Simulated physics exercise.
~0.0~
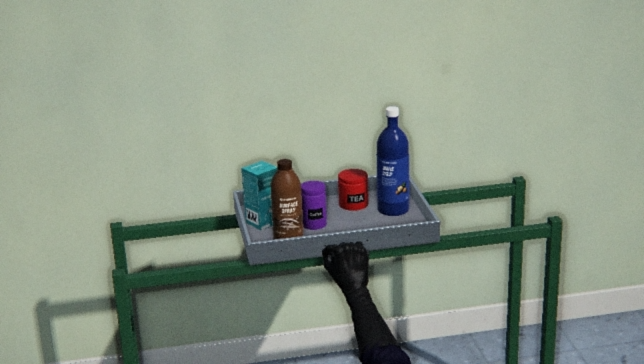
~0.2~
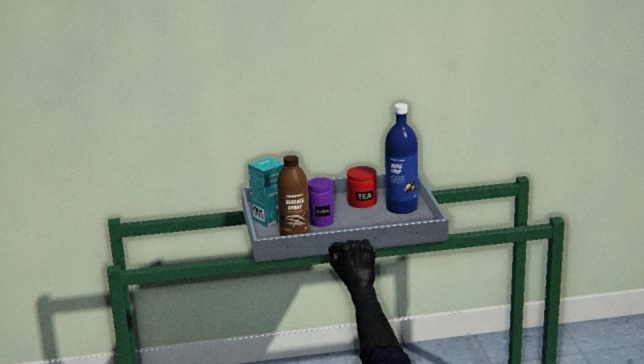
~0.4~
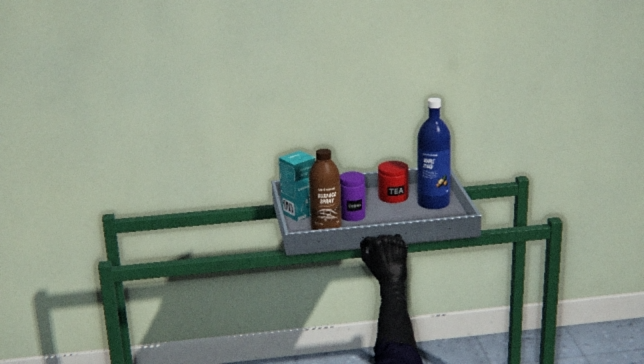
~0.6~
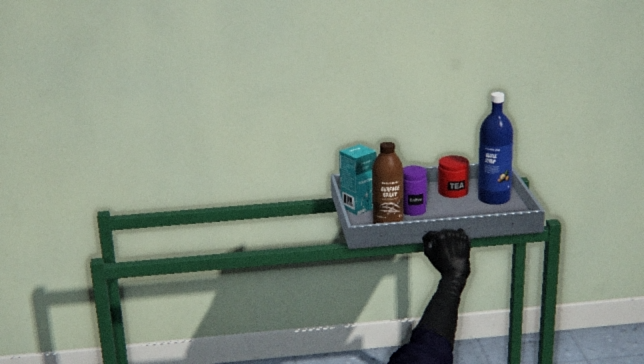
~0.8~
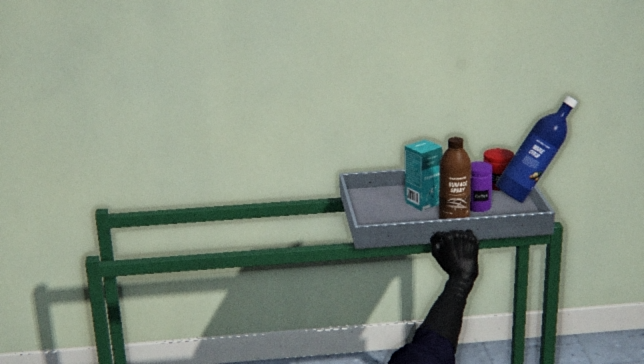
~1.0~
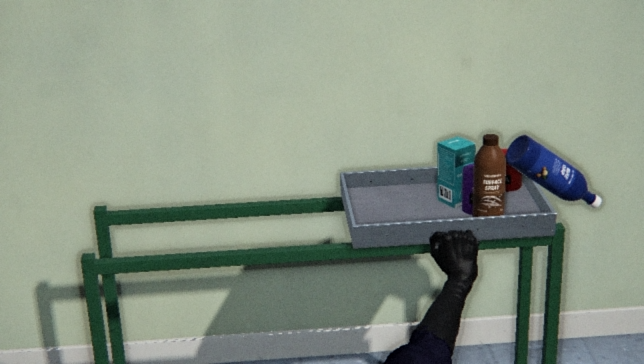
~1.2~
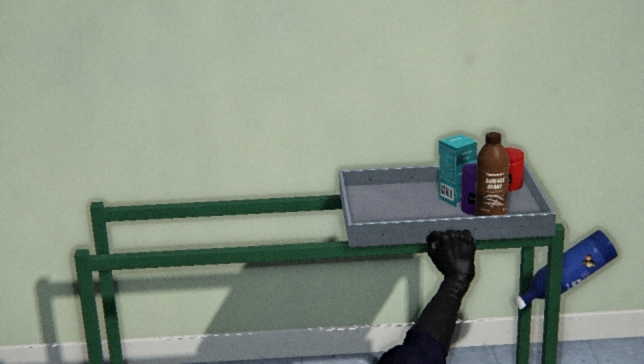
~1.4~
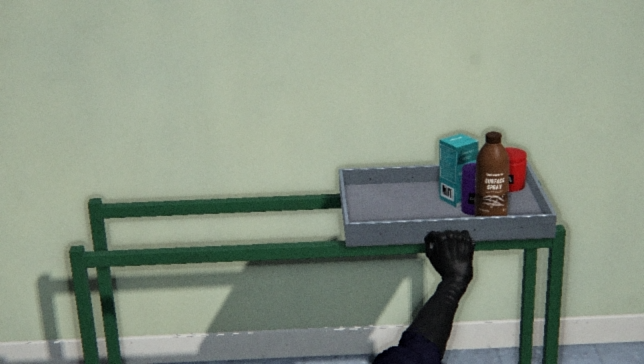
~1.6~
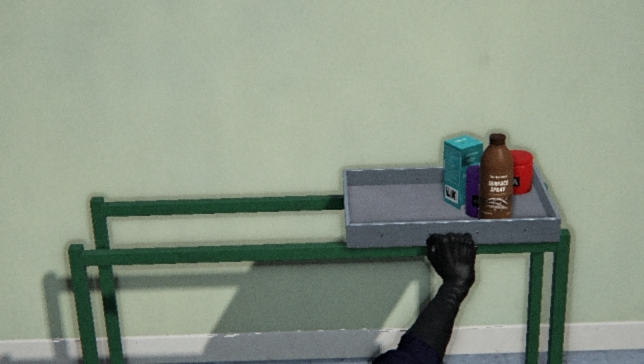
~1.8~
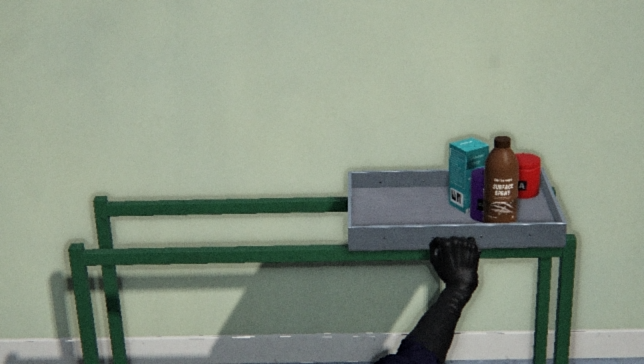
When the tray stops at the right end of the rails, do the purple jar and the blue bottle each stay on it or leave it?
The purple jar slides across but stays upright on the tray. The blue bottle tips over the right side and drops out of sight.
Blue bottle tipping off a gray tray as a black-gloved hand slides it right along green rails, four other items staying aboard.
